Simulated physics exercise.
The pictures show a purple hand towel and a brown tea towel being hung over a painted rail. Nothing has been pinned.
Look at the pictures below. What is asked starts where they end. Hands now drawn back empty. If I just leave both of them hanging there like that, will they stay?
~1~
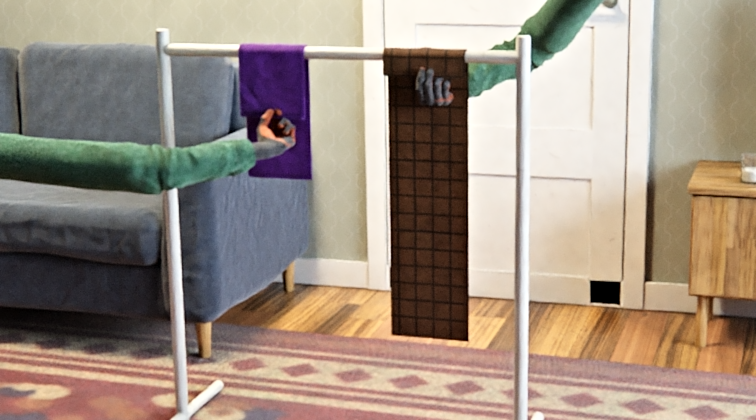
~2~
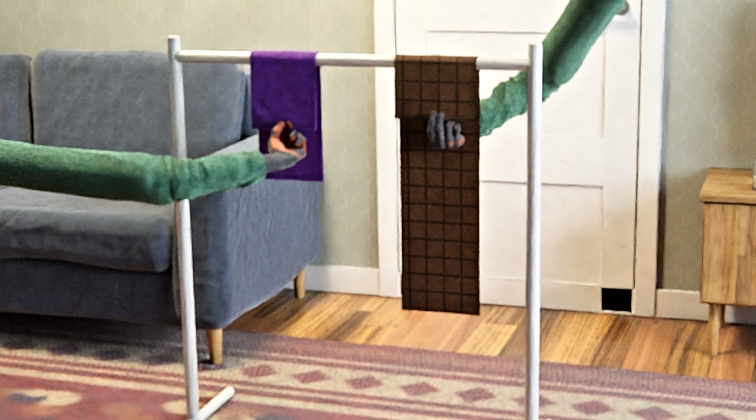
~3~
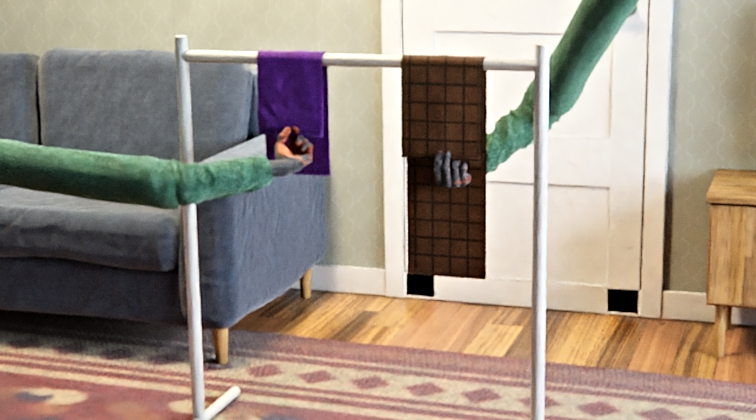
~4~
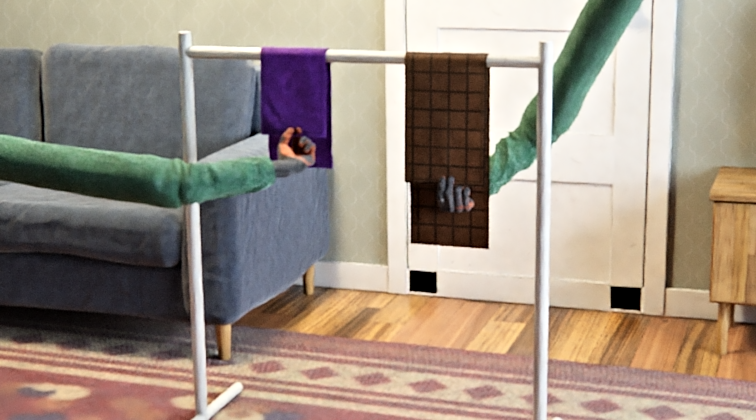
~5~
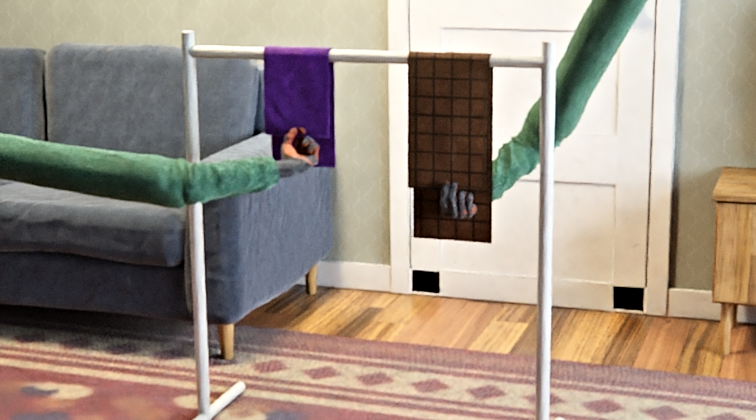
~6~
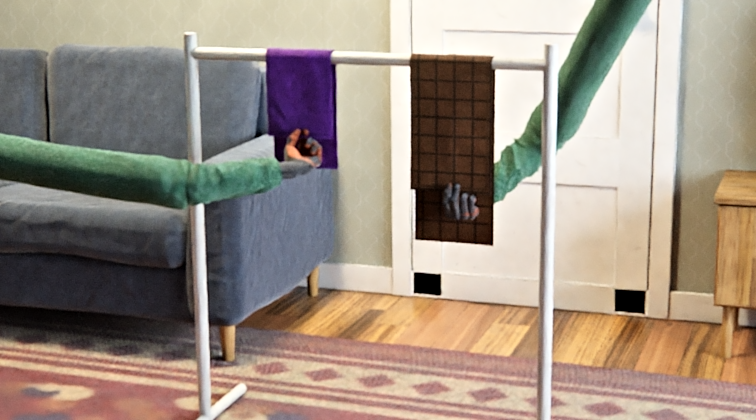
Taking them one at a time: The purple hand towel will stay, the brown tea towel will stay.
Then, 0.82 s on from there, hand towel as it was left; tea towel as it was left.
In the end, hand towel as it was left; tea towel as it was left. The purple hand towel keeps its place and the brown tea towel stays on.
